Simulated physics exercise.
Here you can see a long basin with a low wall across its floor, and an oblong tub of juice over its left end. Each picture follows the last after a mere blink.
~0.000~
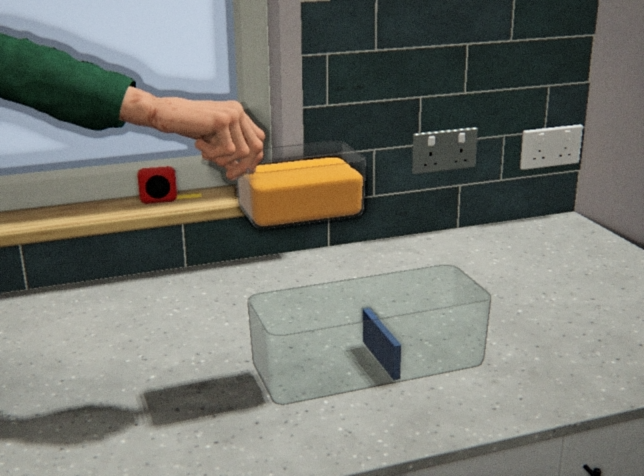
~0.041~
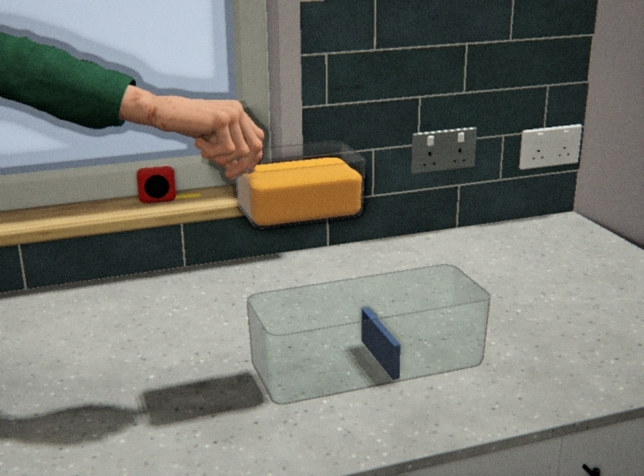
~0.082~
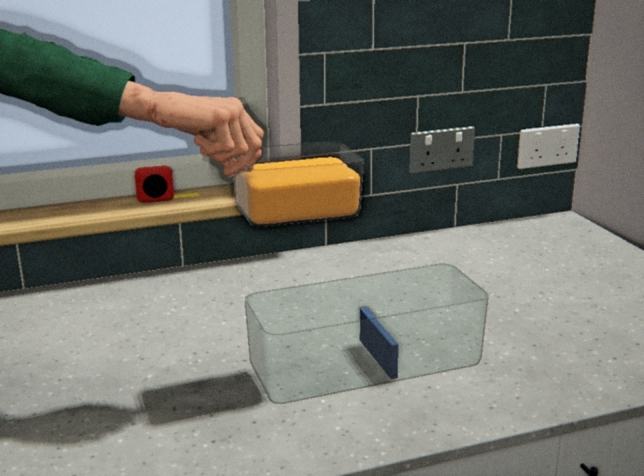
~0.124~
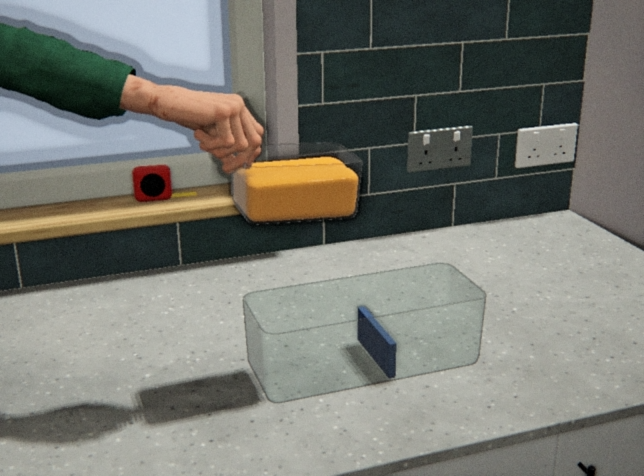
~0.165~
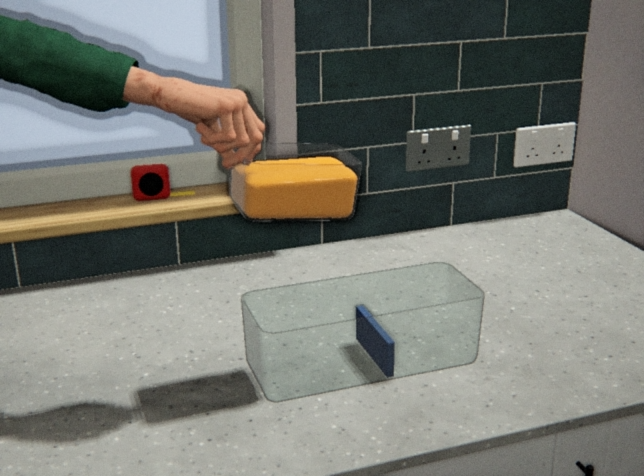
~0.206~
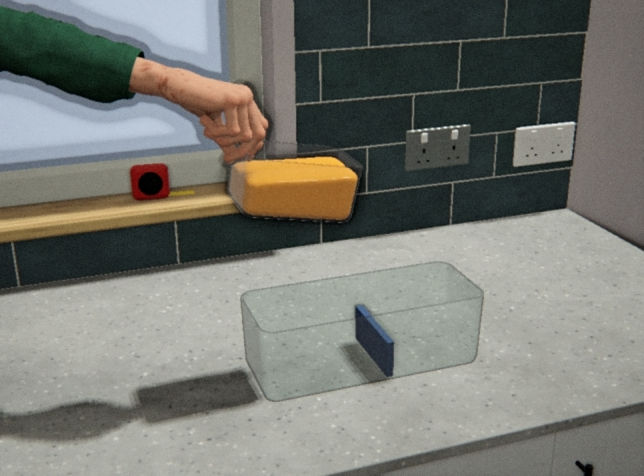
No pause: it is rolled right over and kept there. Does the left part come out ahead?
The right zone ends up fullest.
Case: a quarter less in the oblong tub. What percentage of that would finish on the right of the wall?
About 60 percent.
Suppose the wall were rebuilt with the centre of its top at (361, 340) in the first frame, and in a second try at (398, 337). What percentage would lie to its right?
First try 80 per cent, second try 45 per cent.
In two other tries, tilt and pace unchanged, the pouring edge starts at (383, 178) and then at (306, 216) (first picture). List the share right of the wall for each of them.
About 85 % the first time, about 5 % the second.
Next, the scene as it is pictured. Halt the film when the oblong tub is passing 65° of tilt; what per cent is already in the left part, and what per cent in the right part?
Near 0 in a hundred left, near 5 in a hundred right.
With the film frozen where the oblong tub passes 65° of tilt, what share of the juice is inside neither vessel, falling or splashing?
Around 40 in a hundred.
By 0.58 s the tilt is 65° and 58 per cent is still to pour, 1 is left of the wall and 3 right of it.
By 0.85 s the tilt is 95° and 15 per cent is still to pour, 4 is left of the wall and 61 right of it.
By 1.14 s the tilt is 97° and 3 per cent is still to pour, 23 is left of the wall and 62 right of it.
By 1.45 s the tilt is 97° and 0 per cent is still to pour, 28 is left of the wall and 62 right of it.
At rest 29 per cent lies left of the wall, 62 right of it and 9 outside.
